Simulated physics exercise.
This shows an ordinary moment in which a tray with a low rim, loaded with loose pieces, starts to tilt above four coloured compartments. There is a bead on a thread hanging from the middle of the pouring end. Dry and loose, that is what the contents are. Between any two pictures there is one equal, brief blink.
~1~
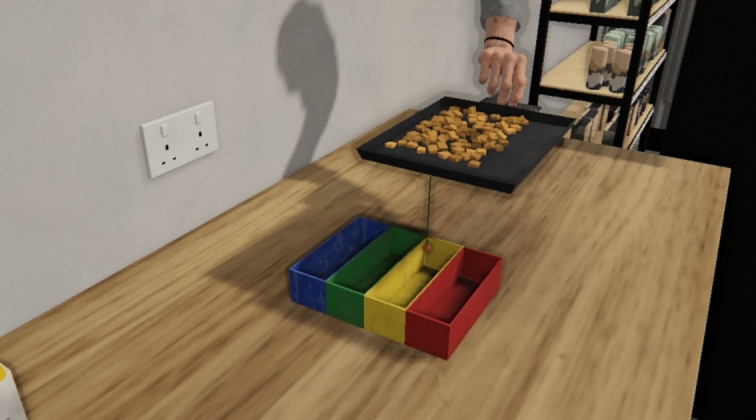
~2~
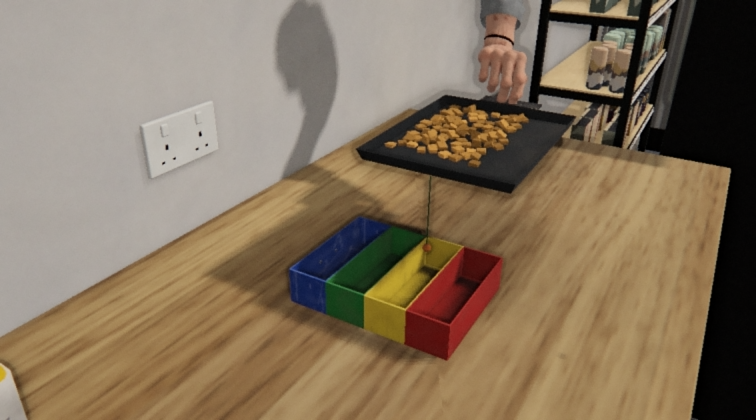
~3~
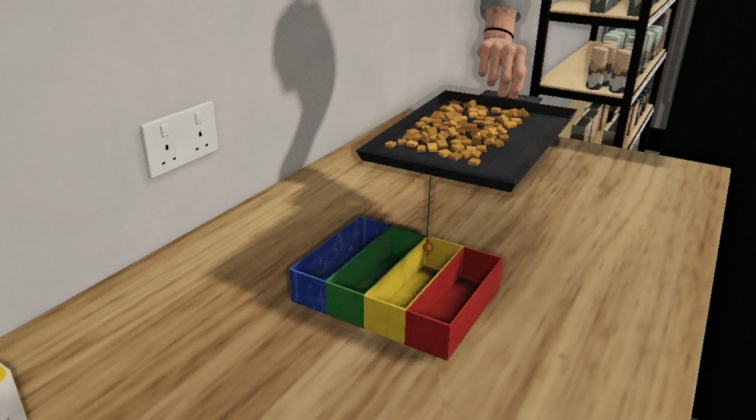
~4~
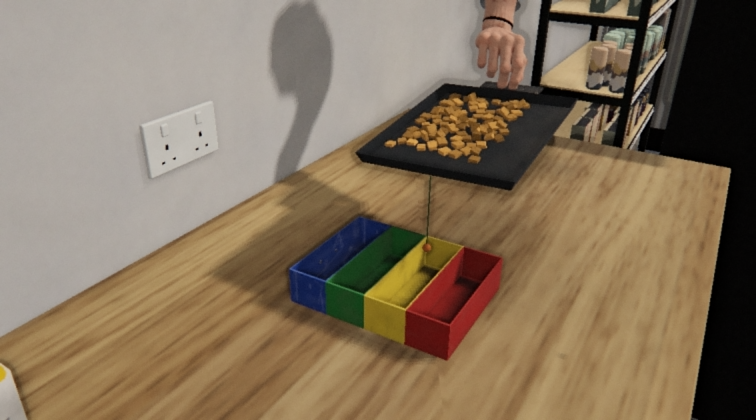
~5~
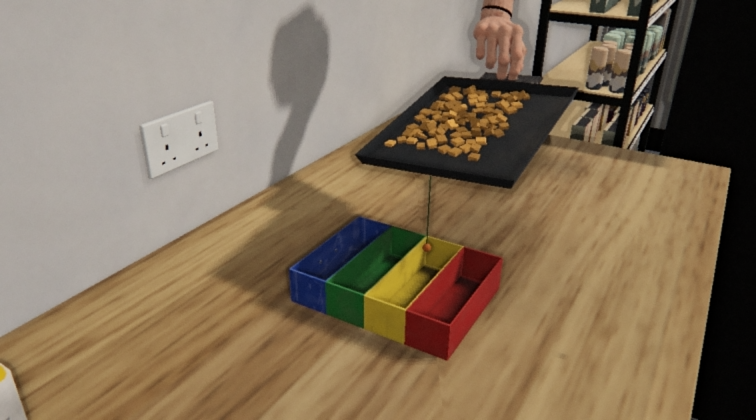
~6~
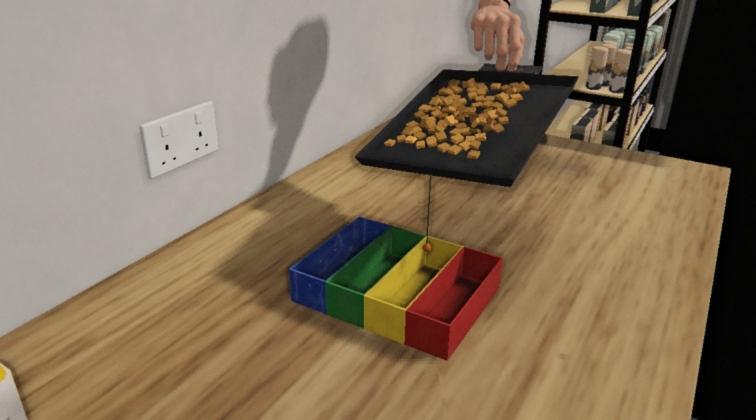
A hand slowly raising the far end of a dark tray of cereal squares above blue, green, yellow and red compartments.
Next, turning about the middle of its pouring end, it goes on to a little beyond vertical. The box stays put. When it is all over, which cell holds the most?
The blue cell holds the most.
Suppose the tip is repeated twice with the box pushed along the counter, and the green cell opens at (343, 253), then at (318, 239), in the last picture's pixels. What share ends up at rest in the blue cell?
Trial 1 around 0 percent, trial 2 around 0 percent.
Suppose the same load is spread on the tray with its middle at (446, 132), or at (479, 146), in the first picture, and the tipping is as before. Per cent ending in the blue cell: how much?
From the first start you get 60 in a hundred, from the second 40 in a hundred.
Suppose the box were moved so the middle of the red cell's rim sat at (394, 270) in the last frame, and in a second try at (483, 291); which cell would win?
The cell in yellow first, the blue cell second.
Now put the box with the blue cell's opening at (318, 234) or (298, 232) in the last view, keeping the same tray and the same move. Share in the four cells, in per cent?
100 %, 100 %.
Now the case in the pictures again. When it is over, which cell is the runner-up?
The runner-up is the green one.
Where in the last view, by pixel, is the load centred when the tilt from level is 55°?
Somewhere about pixel (390, 152).
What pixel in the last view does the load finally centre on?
Last view, resting centre - approx. (360, 269).
Soon after the last picture, tray tipped steeply; nearly all on the tray; a small part falling or outside the box.
A little later, tray tipped right over; about a quarter on the tray; about a third in the blue cell; about a quarter in the green cell; a stray few in the yellow cell; about a quarter falling or outside the box.
Later still, tray tipped past a quarter turn; about half in the blue cell; about a third in the green cell; a stray few in the yellow cell; a stray few falling or outside the box.
At rest, tray tipped past a quarter turn; about half in the blue cell; about a third in the green cell; a stray few in the yellow cell; none in the red cell; a stray few outside the box.
